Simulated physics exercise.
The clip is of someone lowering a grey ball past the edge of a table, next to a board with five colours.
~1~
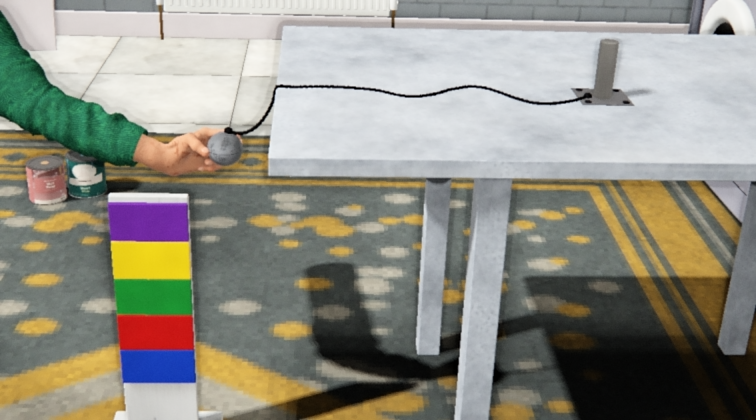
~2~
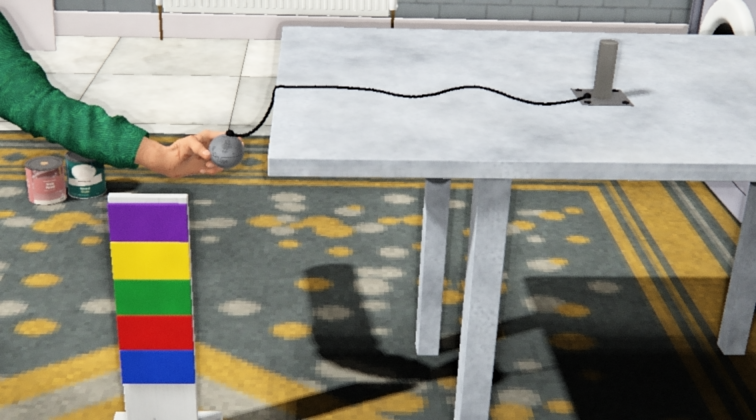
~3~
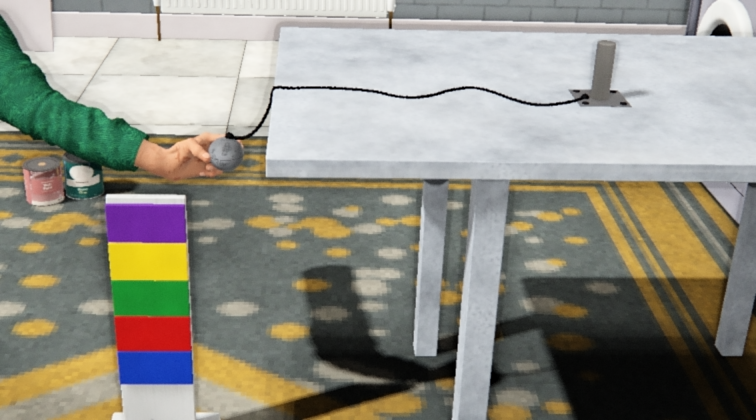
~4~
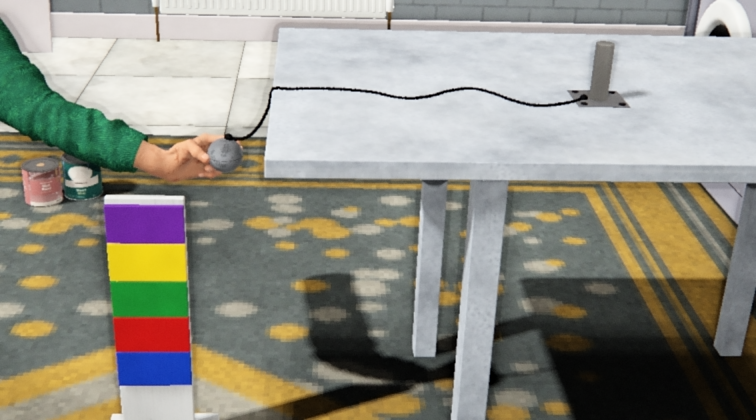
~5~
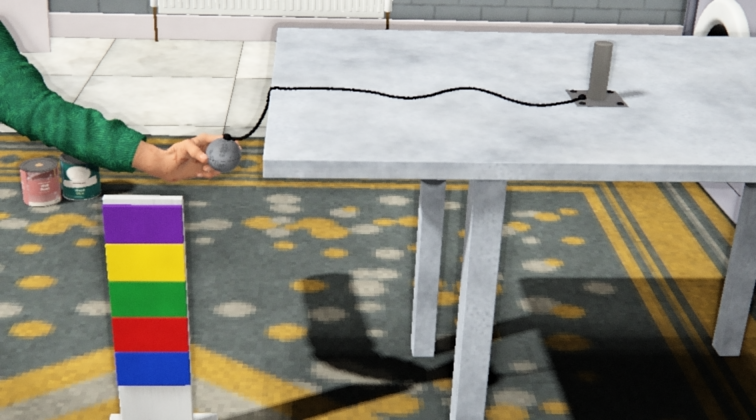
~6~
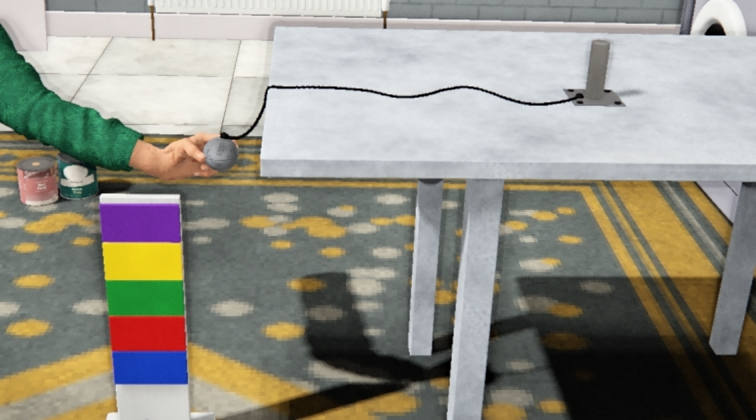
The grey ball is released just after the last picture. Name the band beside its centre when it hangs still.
Its middle rests at the purple band.
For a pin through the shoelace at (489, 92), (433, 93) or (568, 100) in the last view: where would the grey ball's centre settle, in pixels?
The places are (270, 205), (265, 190) and (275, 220).
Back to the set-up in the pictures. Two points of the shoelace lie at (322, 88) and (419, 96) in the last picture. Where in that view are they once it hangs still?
They go to (277, 89) and to (379, 92).
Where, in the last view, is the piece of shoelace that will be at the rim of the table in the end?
At (315, 88), roughly.
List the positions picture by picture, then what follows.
In the first frame, grey ball (225, 149); purple (149, 223); yellow (151, 262); green (153, 298); red (156, 334); blue (158, 368).
In the second frame, grey ball (226, 151); shoelace through (559, 103) (497, 92) (433, 95) (359, 89) (286, 88).
In the third frame, grey ball (226, 154).
In the fourth frame, grey ball (225, 155); shoelace through (556, 105) (493, 93) (429, 96) (355, 90) (283, 89).
In the fifth frame, grey ball (224, 155).
In the sixth frame, grey ball (221, 154); shoelace through (551, 104) (489, 92) (425, 95) (351, 89) (279, 88).
A little later, ball near (235, 216); level with purple.
Next, ball near (288, 219); level with purple.
Later still, ball near (276, 222); level with purple.
When it is over, ball near (273, 223); level with purple. The purple one.
